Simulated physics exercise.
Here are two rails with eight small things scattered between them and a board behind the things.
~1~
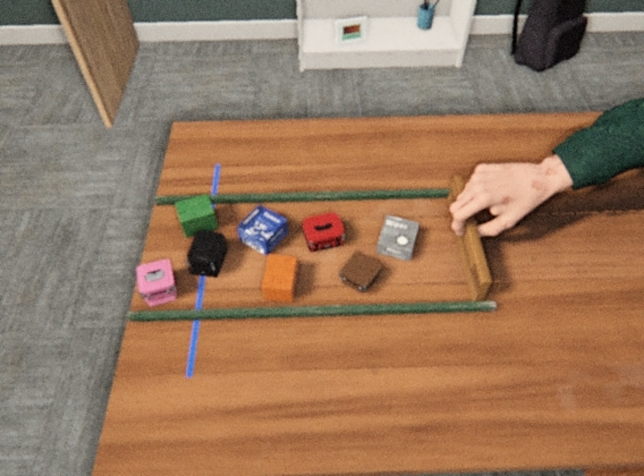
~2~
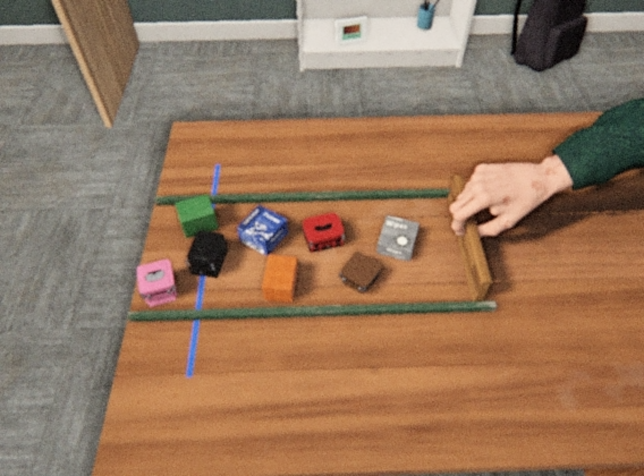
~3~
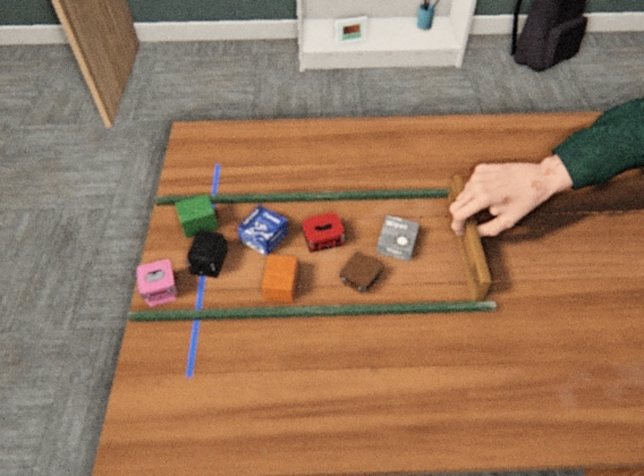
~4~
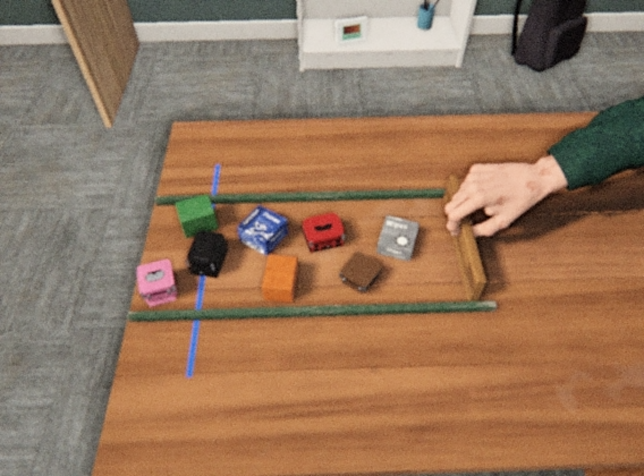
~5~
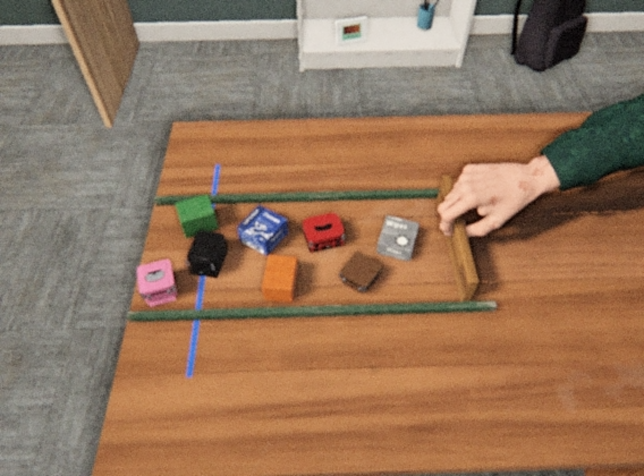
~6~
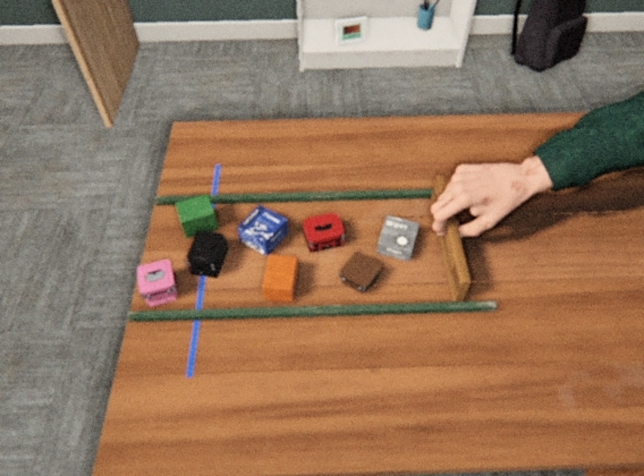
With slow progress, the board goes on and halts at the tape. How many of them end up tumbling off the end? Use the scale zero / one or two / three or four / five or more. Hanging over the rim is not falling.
On that scale it is three or four.
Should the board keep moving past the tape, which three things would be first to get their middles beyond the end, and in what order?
Earliest first: The green block, then the blue box, then the pink case.
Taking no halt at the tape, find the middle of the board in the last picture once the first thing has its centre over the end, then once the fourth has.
At roughly (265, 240), then roughly (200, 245).
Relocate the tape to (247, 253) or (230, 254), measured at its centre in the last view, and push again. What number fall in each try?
Down on the floor: 1 and 1.
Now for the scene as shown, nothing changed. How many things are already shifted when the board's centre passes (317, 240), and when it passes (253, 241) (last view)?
Tally: First 6; then 7.
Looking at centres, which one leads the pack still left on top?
That would be the black case.
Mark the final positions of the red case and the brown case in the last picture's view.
In the last picture the red case sits at (169, 216) while the brown case sits at (185, 285).
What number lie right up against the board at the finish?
It touches 2.
A little later, none off yet; pink case at rest near (158, 282); green block at rest near (197, 216); black case at rest near (208, 254).
When it is over, the number that fall off is three or four; down, blue box, green block and pink case.
